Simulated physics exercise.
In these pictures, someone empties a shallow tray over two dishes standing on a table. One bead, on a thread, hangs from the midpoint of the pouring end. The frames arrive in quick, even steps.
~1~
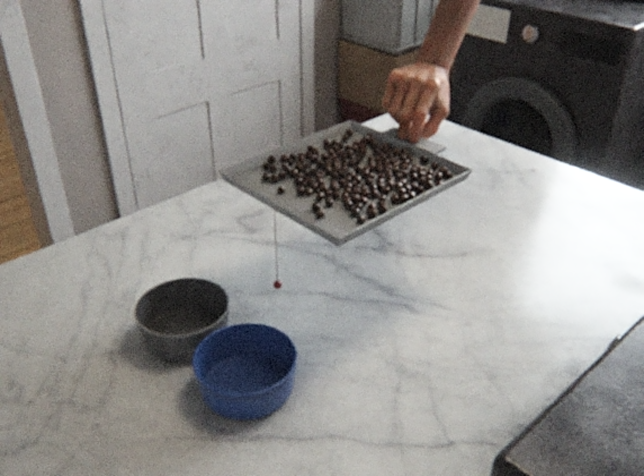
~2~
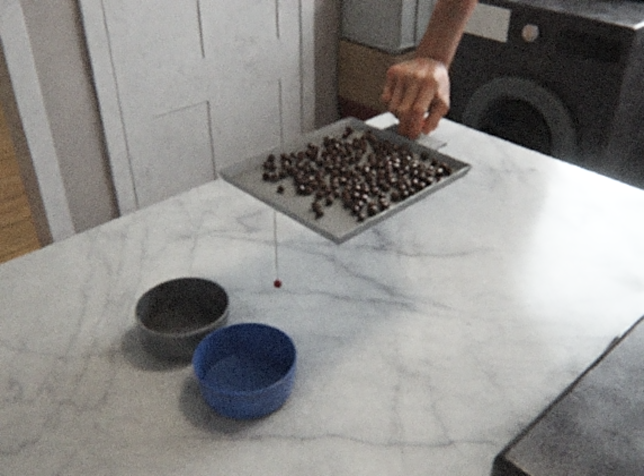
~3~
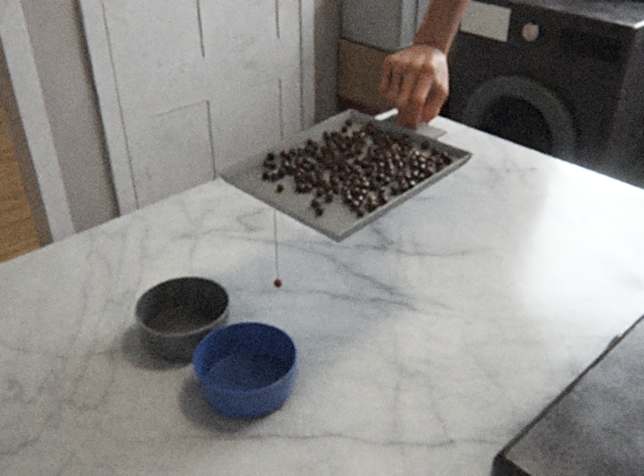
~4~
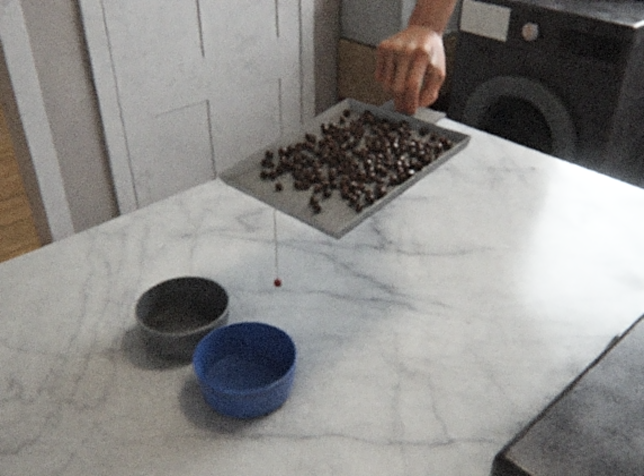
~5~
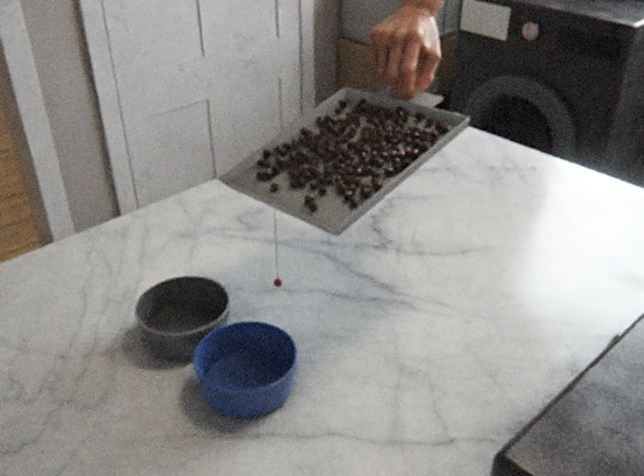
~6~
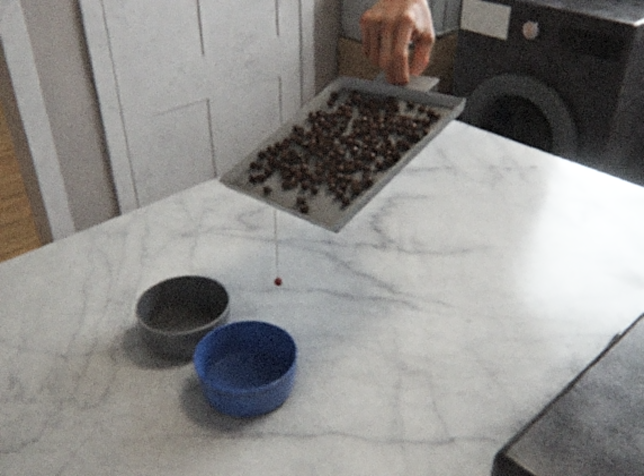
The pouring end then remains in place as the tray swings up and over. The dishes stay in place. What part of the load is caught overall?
Mostly spilled.
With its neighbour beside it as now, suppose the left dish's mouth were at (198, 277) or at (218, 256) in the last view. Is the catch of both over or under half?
Place 1: Higher than half; place 2: Higher than half.
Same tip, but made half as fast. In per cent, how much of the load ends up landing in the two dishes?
Around 10 in every hundred.
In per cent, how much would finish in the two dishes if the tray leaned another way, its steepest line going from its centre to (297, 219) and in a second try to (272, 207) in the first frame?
First case about 20 percent; second case about 40 percent.
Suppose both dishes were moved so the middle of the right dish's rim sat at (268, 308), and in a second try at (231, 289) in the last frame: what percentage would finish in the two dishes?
90% for the first placement, 80% for the second.
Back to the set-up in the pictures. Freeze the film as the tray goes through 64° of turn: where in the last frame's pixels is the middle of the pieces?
In the last view, the load is centred close to (230, 214).
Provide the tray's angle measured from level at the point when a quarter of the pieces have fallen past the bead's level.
Around 65° at that moment.
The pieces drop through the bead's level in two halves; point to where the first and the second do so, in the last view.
For the early half I get (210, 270), and for the late half (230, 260).
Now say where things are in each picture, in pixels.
The first frame shows corners of the pouring end (224, 171) and (338, 235), level; middle of the load (358, 170), chocolate balls; left dish (144, 338); right dish (204, 394); bead on its thread (278, 285).
The second frame shows corners of the pouring end (224, 171) and (338, 234), level; middle of the load (358, 167).
The third frame shows corners of the pouring end (223, 172) and (338, 232), tipped barely, lowest at the left corner; middle of the load (357, 161).
The fourth frame shows corners of the pouring end (223, 174) and (336, 229), tipped a little, lowest at the left corner; middle of the load (355, 153).
The fifth frame shows corners of the pouring end (223, 177) and (334, 226), tipped clearly, lowest at the left corner; middle of the load (351, 145), just a few on the move.
The sixth frame shows corners of the pouring end (223, 179) and (332, 223), tipped clearly, lowest at the left corner; middle of the load (342, 140), every one on the move; left dish (145, 335); right dish (205, 392).
Just after the last frame, tray tipped steeply; roughly half on the tray; just a few in the right dish; about a tenth in the left dish; about a tenth outside both; roughly a third in the air.
A moment on, tray tipped past a quarter turn; just a few on the tray; just a few in the right dish; roughly a quarter in the left dish; the larger part outside both; about a tenth in the air.
Further on, tray tipped past a quarter turn; just a few in the right dish; roughly a quarter in the left dish; the larger part outside both.
When it is over, tray tipped past a quarter turn; about a tenth in the right dish; roughly a quarter in the left dish; the larger part outside both.
